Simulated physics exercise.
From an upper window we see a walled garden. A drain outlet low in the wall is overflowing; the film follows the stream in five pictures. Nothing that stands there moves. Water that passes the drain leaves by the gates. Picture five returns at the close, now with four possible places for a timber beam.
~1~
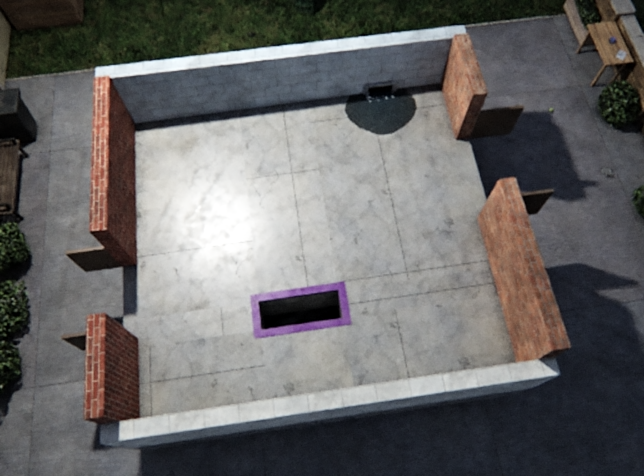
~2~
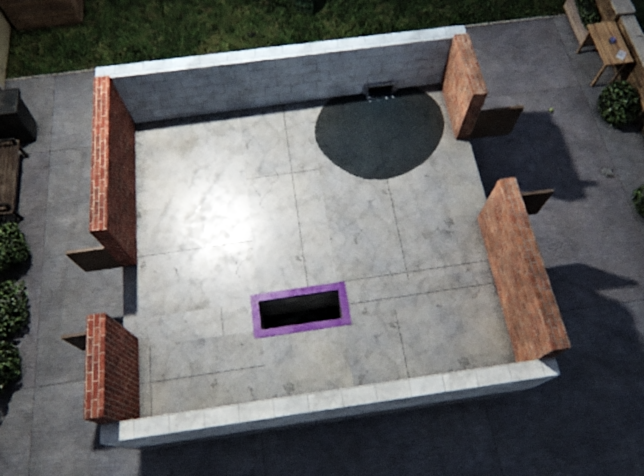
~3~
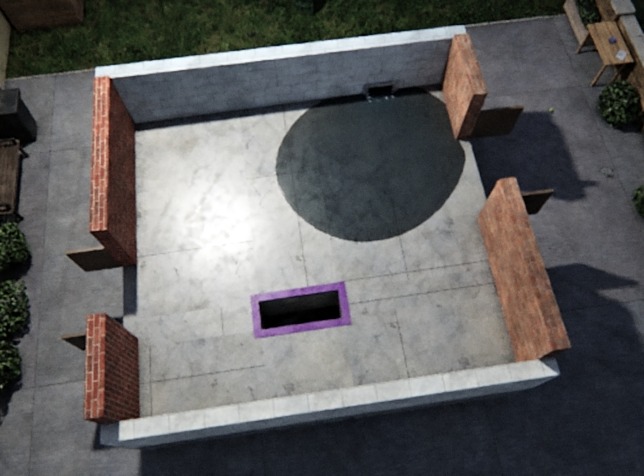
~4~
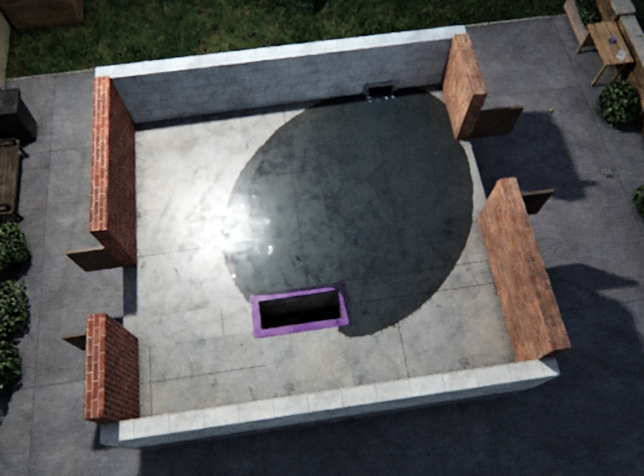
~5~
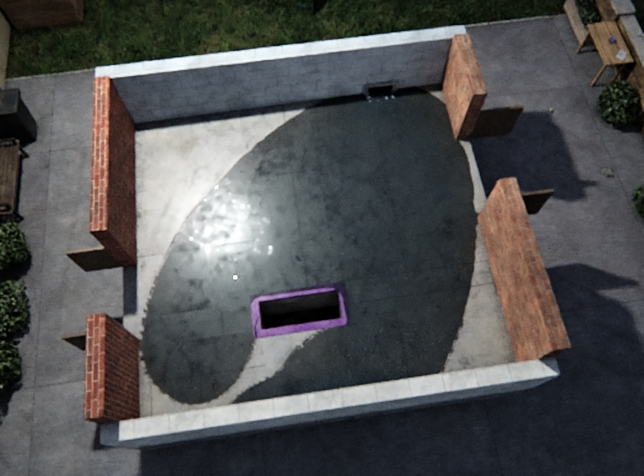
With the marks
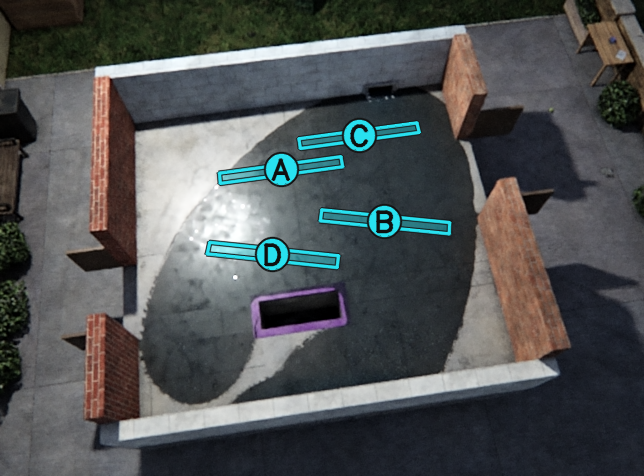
A walled garden with a pale paved floor, brick side walls and whitish walls at top and bottom is seen from an upper window. A purple-edged, dark rectangular drain lies below the middle, with open gates at left and right. From an outfall at the upper right, dark water spreads down and leftward, reaches the drain and passes around it, while the view stays still.
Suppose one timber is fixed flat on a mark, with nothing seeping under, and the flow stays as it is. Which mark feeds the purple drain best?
It is A.
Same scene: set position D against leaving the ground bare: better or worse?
Position D is worse.
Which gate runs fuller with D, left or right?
The left gate.
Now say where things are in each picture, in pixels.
Outfall at (380, 88); purple drain at (300, 310); open gate at (138, 301); open gate at (466, 178); water covers 3 % of the ground and shows as far out as (375, 127); purple drain still dry.
Water covers 10 % of the ground and shows as far out as (352, 170); purple drain still dry.
Water covers 24 % of the ground and shows as far out as (322, 226); purple drain still dry.
Water covers 43 % of the ground and shows as far out as (246, 290); purple drain taking water.
Water covers 61 % of the ground and shows as far out as (177, 374); purple drain taking water.
On the marked copy, A from (219, 178) to (341, 161); B from (321, 215) to (449, 228); C from (299, 143) to (418, 127); D from (208, 248) to (337, 261).
With A, about 45 % of the stream runs into the purple drain, about 53 % out by the gates.
With B, about 24 % of the stream runs into the purple drain, about 74 % out by the gates.
With C, about 36 % of the stream runs into the purple drain, about 62 % out by the gates.
With D, about 32 % of the stream runs into the purple drain, about 66 % out by the gates.
